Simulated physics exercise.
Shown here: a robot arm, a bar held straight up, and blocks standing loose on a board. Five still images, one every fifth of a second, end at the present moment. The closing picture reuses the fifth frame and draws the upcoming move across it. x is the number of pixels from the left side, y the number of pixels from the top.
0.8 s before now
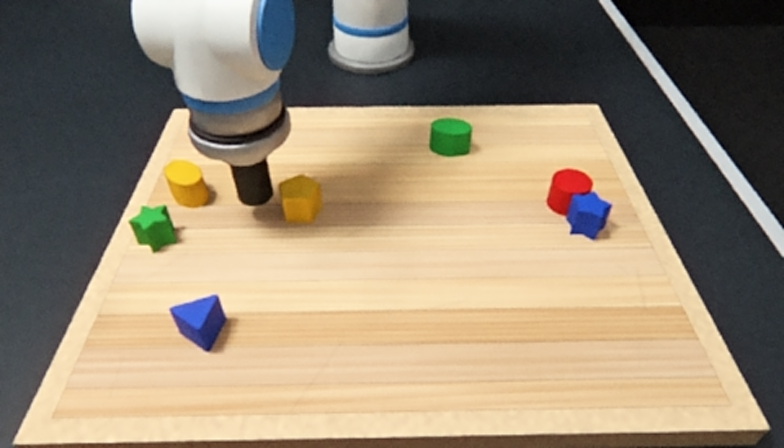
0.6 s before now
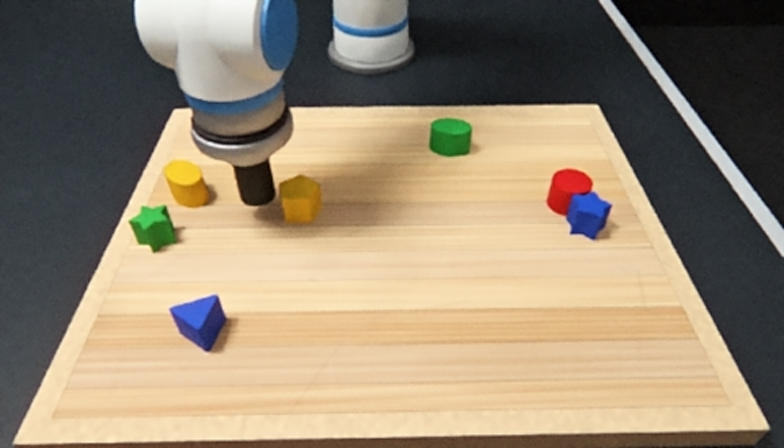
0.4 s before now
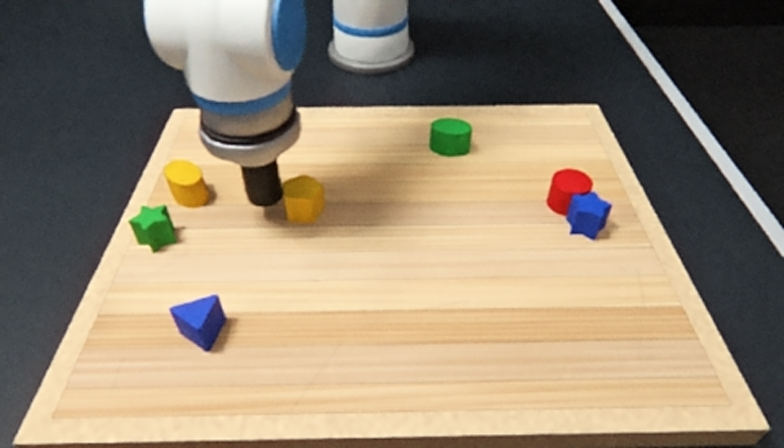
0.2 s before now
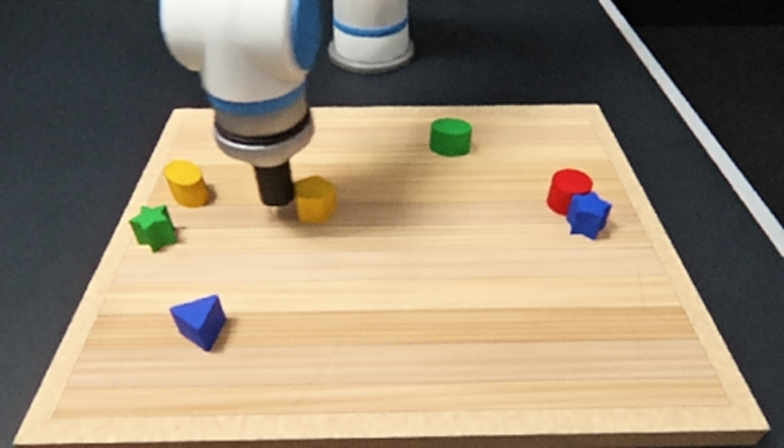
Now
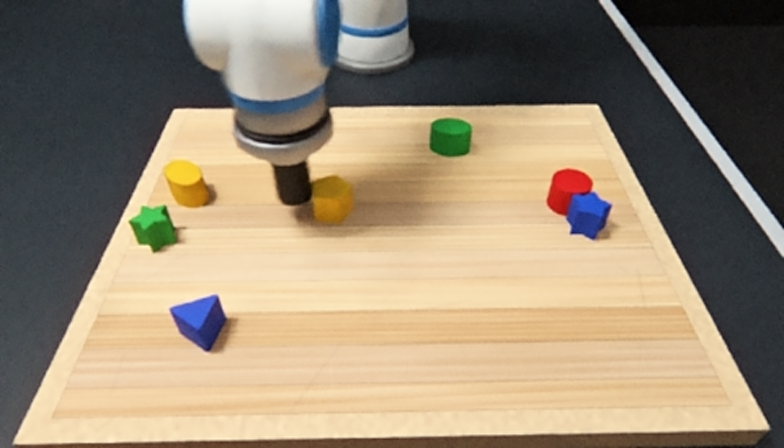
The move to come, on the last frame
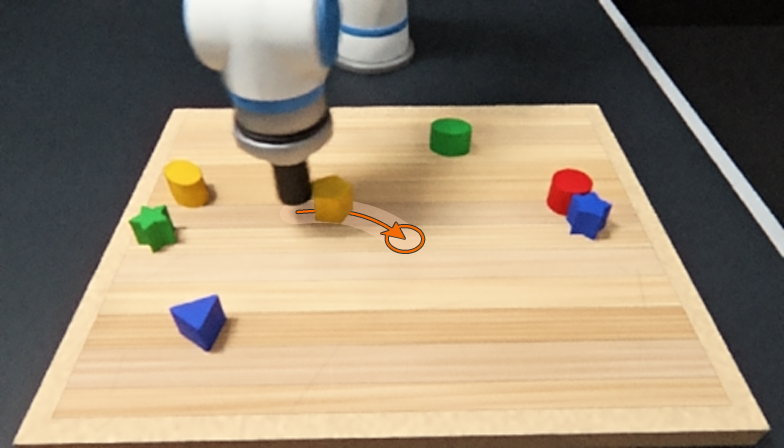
A white robot arm with blue bands holds a black bar upright over a pale wooden board on a dark surface, seen from above the front edge by a still camera. A yellow cylinder, green star and blue triangle sit left, a yellow pentagon beside the bar, a green cylinder behind, a red cylinder and blue star right. The arm moves the bar right, pushing the pentagon a short way.
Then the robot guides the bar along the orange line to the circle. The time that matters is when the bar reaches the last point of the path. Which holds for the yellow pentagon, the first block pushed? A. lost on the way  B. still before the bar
That would be A.
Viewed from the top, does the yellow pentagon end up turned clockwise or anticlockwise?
It twists anticlockwise.
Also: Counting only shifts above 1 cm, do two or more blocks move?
No, it doesn't check out.
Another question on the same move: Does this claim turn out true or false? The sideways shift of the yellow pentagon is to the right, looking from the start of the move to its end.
That claim is false.
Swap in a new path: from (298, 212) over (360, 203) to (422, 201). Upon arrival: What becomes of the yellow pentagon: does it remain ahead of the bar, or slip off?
The bar still has the yellow pentagon in front of it when the path ends.
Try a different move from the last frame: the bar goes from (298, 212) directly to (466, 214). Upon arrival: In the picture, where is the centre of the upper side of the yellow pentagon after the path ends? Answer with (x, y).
My prediction: (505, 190).
Drawn move, from (298, 212) through (337, 211) and (374, 220) to (405, 239).
The first path, step by step. One third of the way, bar (336, 194); yellow pentagon (371, 187).
Two thirds of the way, bar (374, 203); yellow pentagon (410, 191), turned 15° anticlockwise.
At the end, bar (405, 221); yellow pentagon (425, 193), turned 40° anticlockwise.
